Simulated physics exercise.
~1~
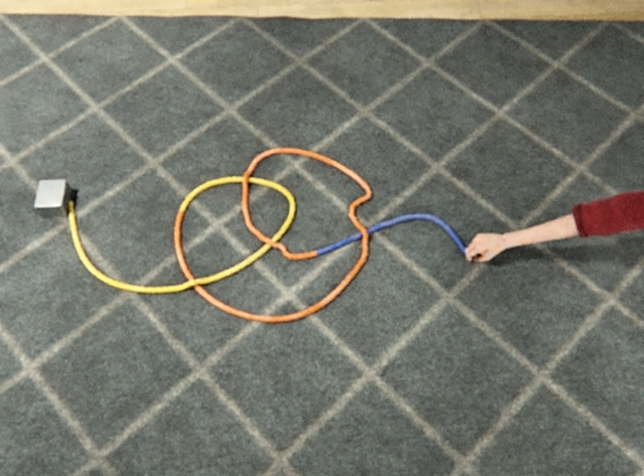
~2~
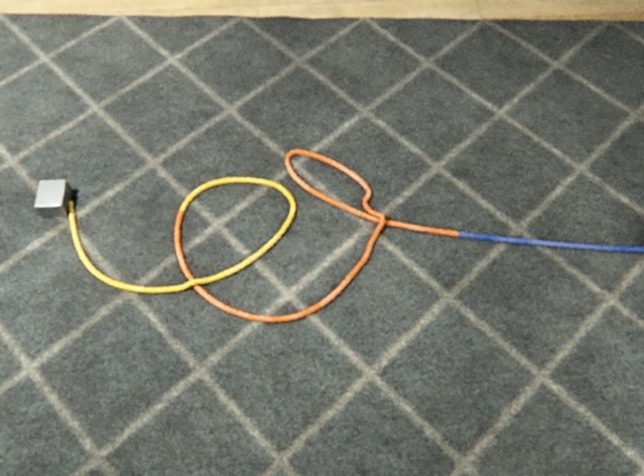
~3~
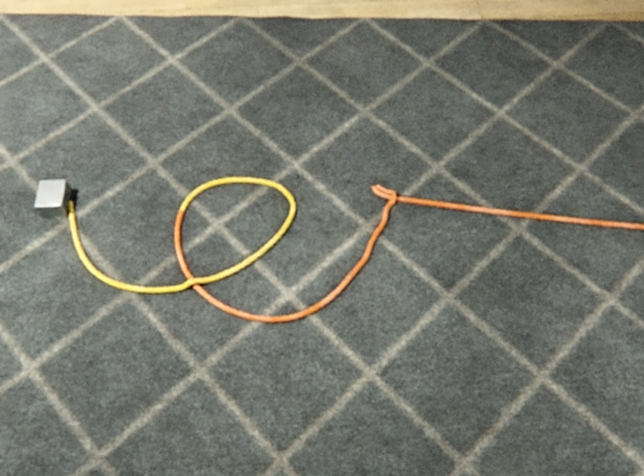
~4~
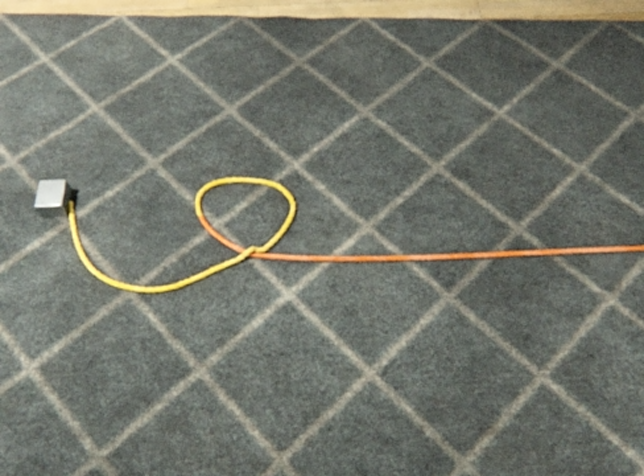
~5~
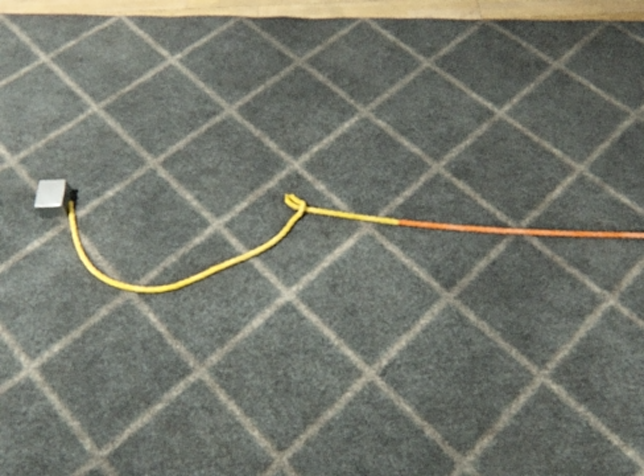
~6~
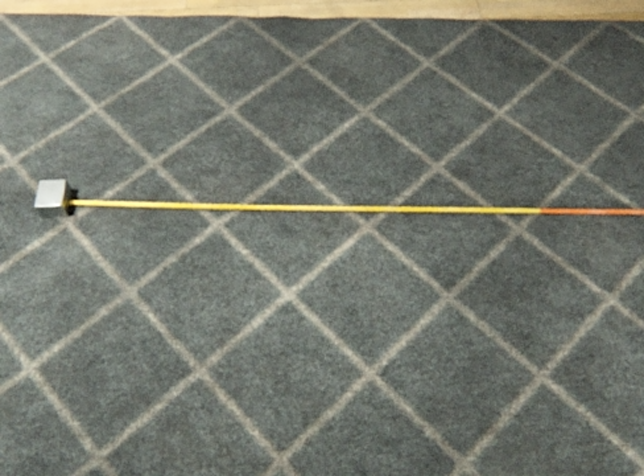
We see a looped yellow, orange and blue rope on a gray patterned carpet, fixed to a small block at left, as a hand holds its right end. The rope is drawn rightward, its loops shrink and vanish one after another, and it ends up straight.
